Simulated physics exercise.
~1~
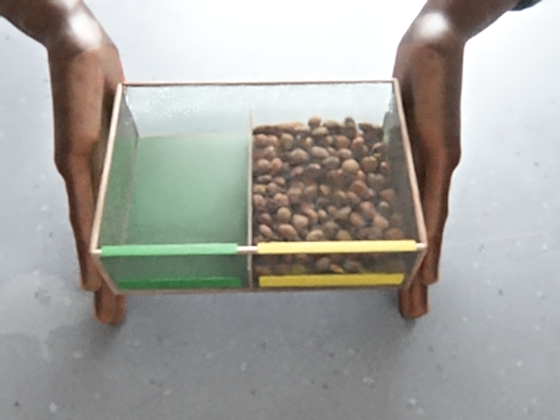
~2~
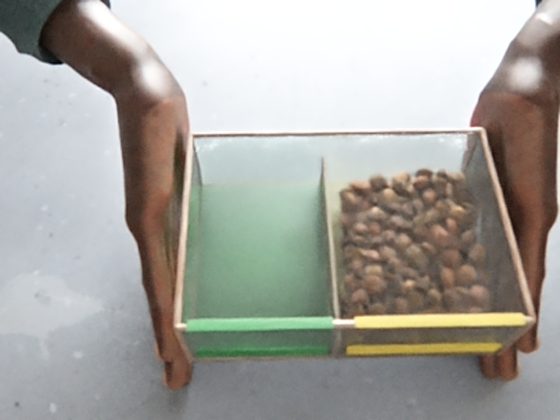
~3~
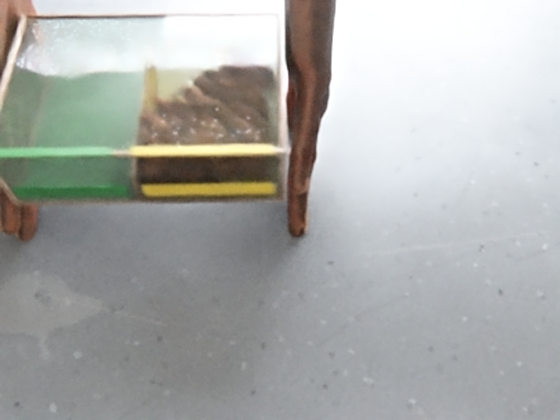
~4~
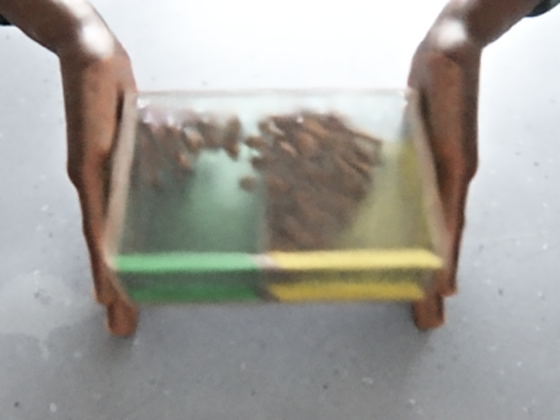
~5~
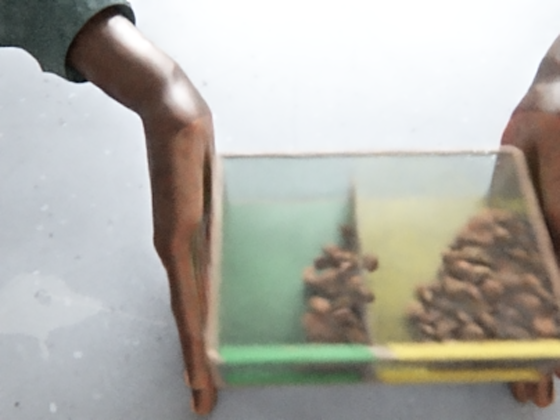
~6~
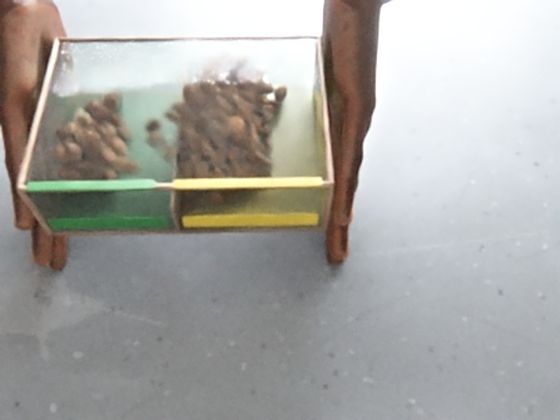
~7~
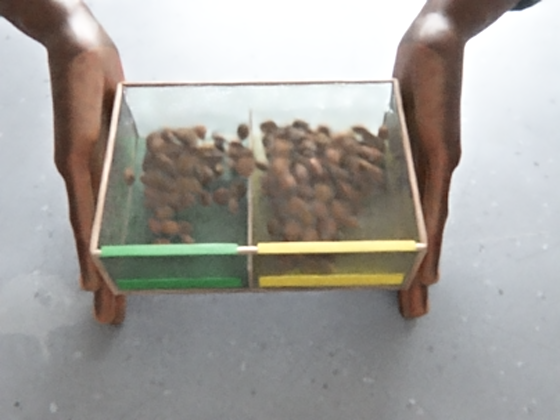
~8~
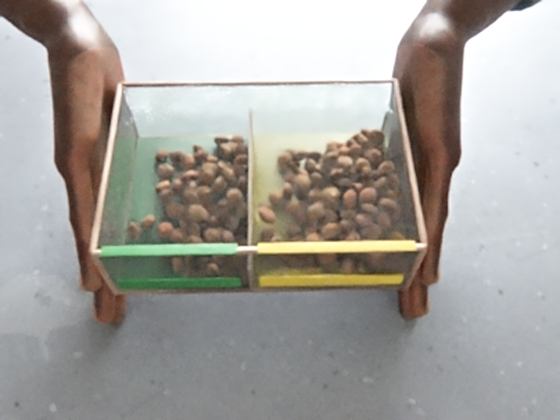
Over a speckled grey surface, two hands shaking a clear divided box diagonally, brown pieces spilling from yellow side into green, then settling.
